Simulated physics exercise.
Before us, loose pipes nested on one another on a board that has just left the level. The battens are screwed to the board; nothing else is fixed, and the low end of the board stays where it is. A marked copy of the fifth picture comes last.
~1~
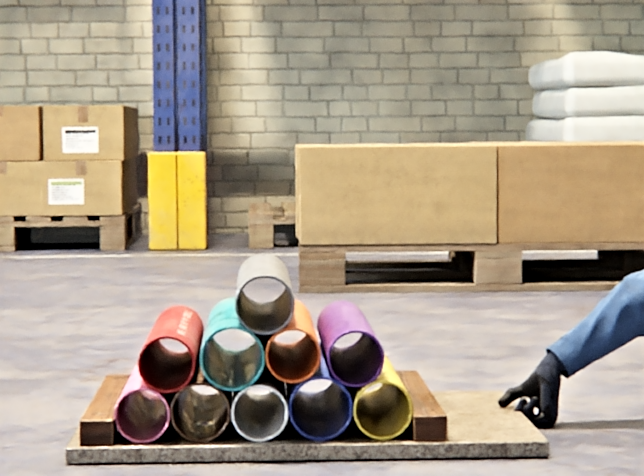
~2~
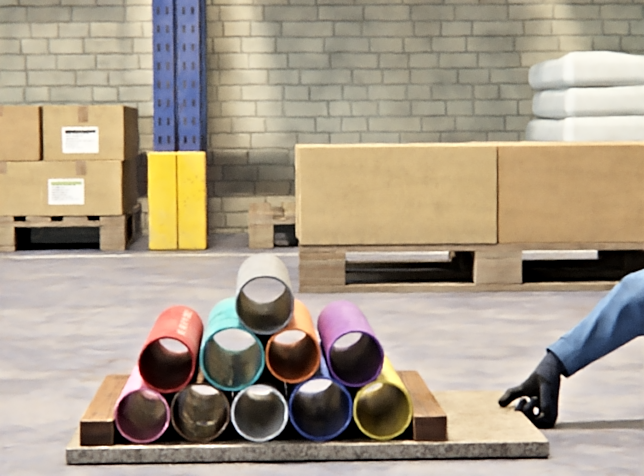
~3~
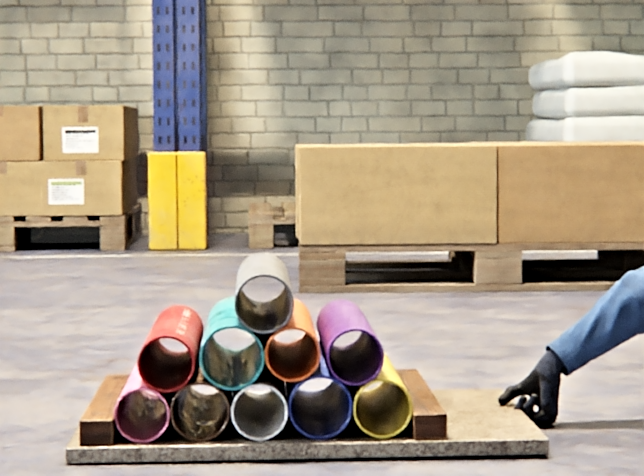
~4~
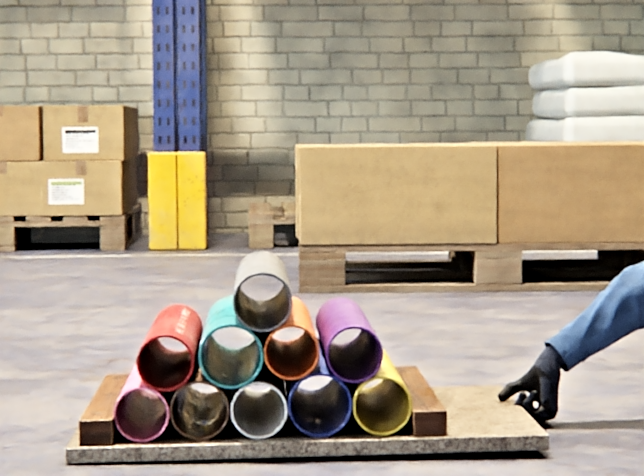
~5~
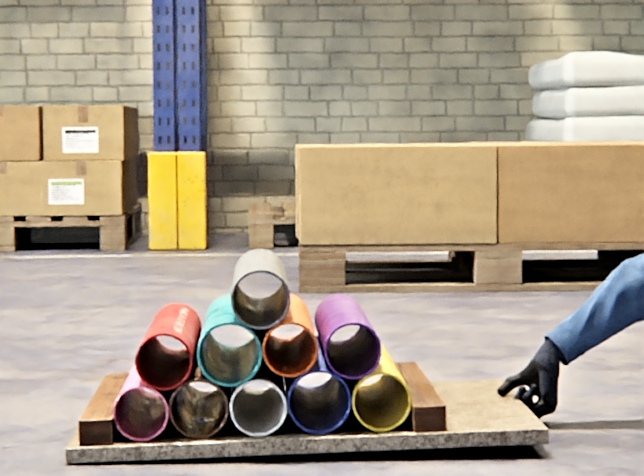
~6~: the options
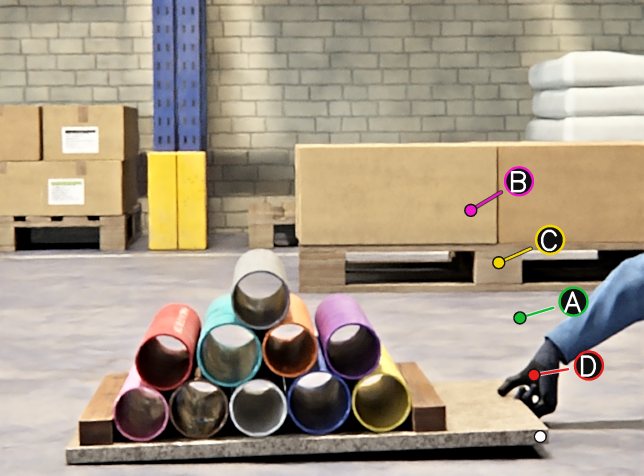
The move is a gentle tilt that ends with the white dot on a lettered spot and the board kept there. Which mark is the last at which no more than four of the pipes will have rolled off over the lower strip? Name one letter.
The answer is mark B.
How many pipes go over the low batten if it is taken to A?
At A the number is none.
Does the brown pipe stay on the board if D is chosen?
Yes, with D.
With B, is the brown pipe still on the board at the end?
Yes.
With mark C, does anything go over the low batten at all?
At C: Yes.
On the marked copy, A at (520, 318); B at (471, 211); C at (499, 263); D at (534, 375); the white dot at (541, 437).
Following B. Soon after the start, board at 18°.
Later, board at 31°.
In the end, board at 31°, four over the low batten (red, turquoise, orange, grey).
As for the rest, A none over the low batten; C four over the low batten (red, turquoise, orange, grey); D none over the low batten.
